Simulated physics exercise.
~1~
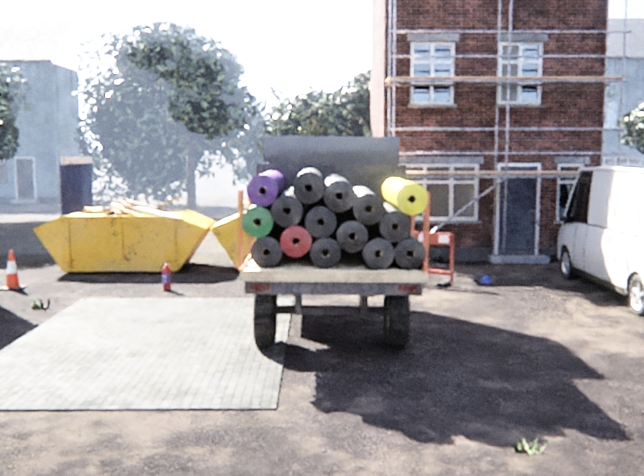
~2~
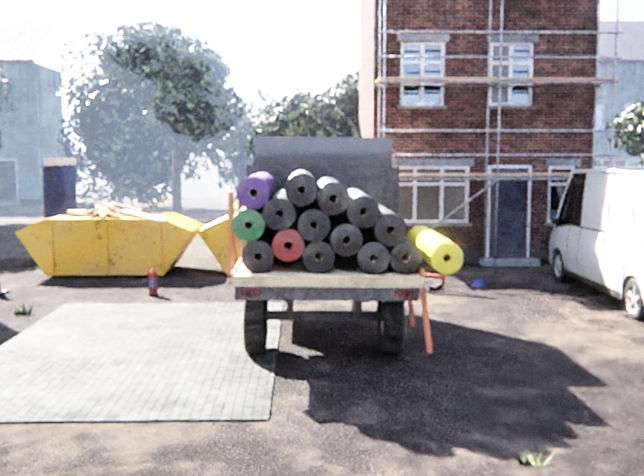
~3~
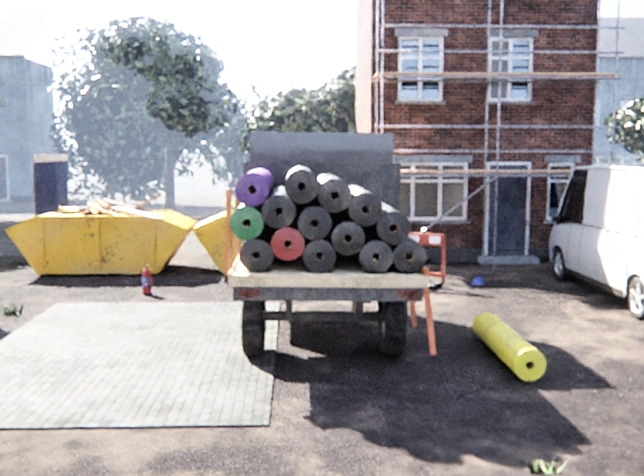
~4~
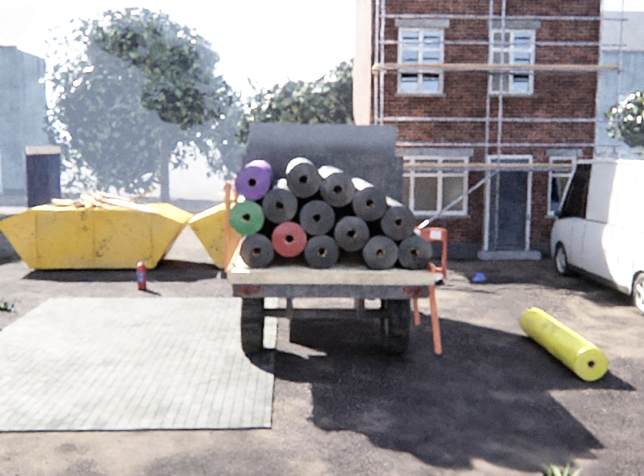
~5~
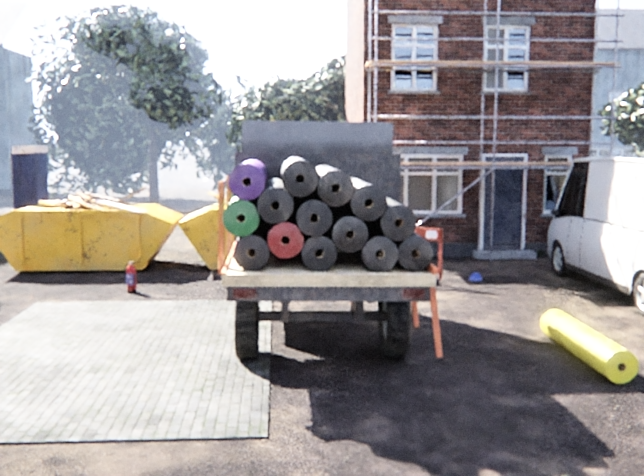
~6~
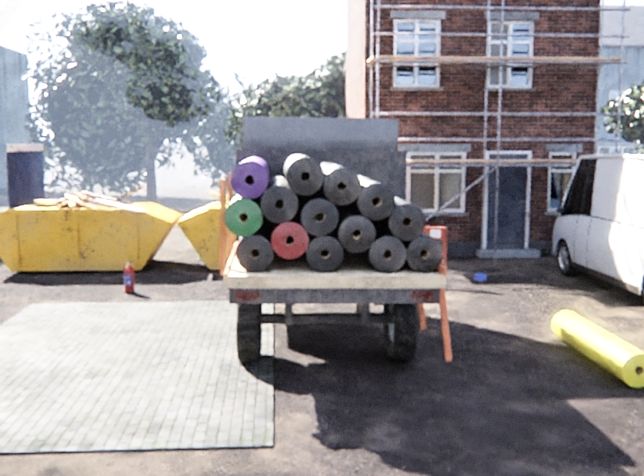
A yellow roll drops off the lorry's right side and ends on the ground.
